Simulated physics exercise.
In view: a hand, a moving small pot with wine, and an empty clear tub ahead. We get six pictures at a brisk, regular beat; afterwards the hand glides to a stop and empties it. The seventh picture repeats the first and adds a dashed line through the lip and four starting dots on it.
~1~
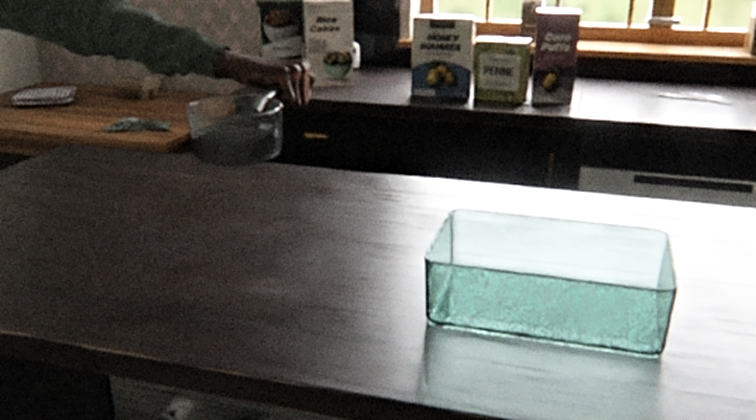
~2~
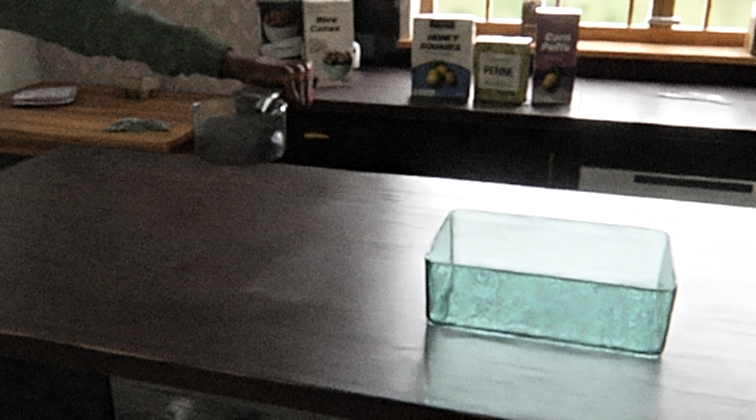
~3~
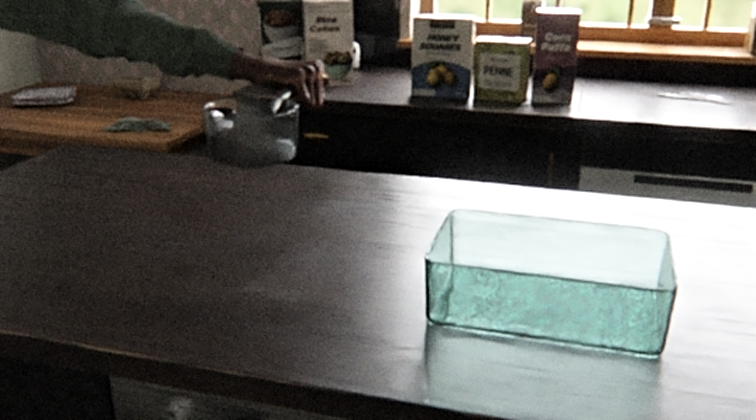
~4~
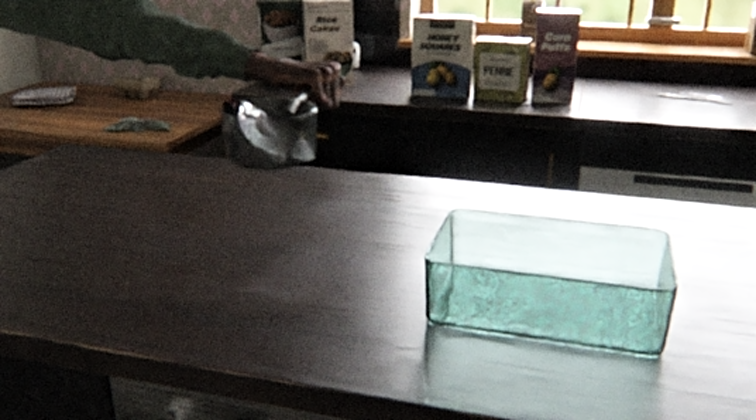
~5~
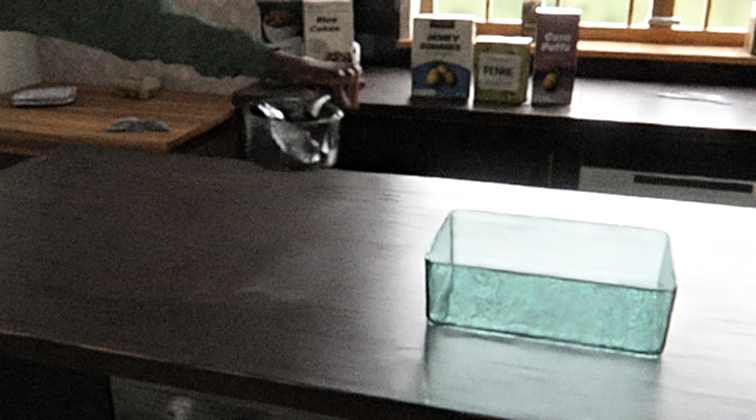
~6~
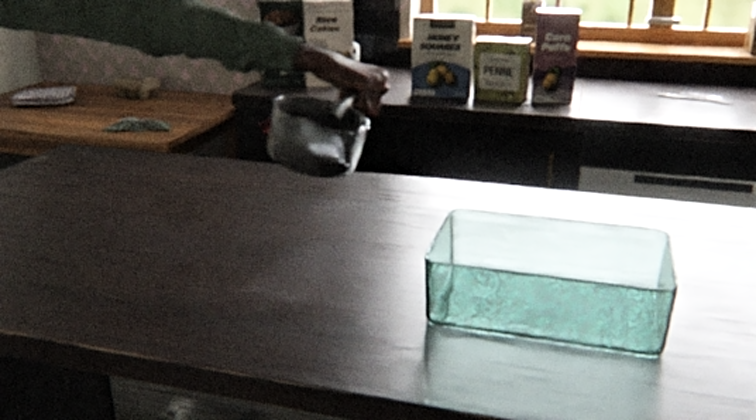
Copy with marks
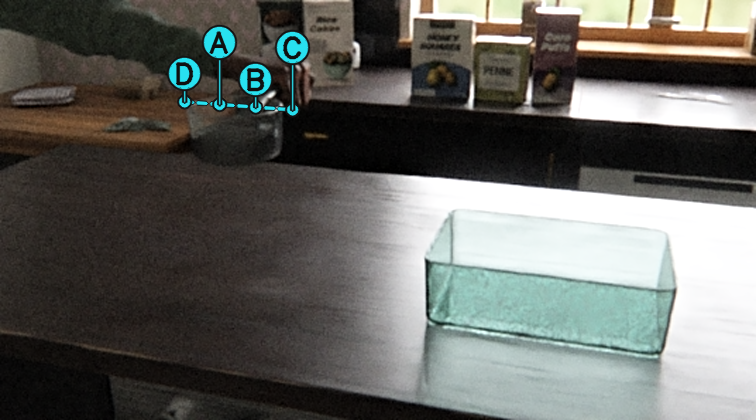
A small, shiny pot, held from above by a dark hand at the end of a green-sleeved arm, moves steadily rightward over the far side of a dark kitchen counter, then tilts slightly. An empty, clear, green-tinted tub sits still on the counter at right. The fixed, slightly raised view also shows a wooden board at left and food boxes beneath a bright window behind.
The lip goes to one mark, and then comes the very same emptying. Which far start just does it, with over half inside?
The answer is spot B.
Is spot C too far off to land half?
No, that is safe.
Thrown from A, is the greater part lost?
Yes, it does.
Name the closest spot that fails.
A it is.
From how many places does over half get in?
Two.
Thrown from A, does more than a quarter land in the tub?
Yes, it does.
In cyan, A at (219, 104); B at (255, 107); C at (292, 109); D at (184, 101).
If A is chosen, about 35 % lands in the tub, 62 % falls short and 4 % goes beside or beyond.
If B is chosen, about 64 % lands in the tub, 30 % falls short and 6 % goes beside or beyond.
If C is chosen, about 78 % lands in the tub, 13 % falls short and 9 % goes beside or beyond.
If D is chosen, about 11 % lands in the tub, 87 % falls short and 3 % goes beside or beyond.
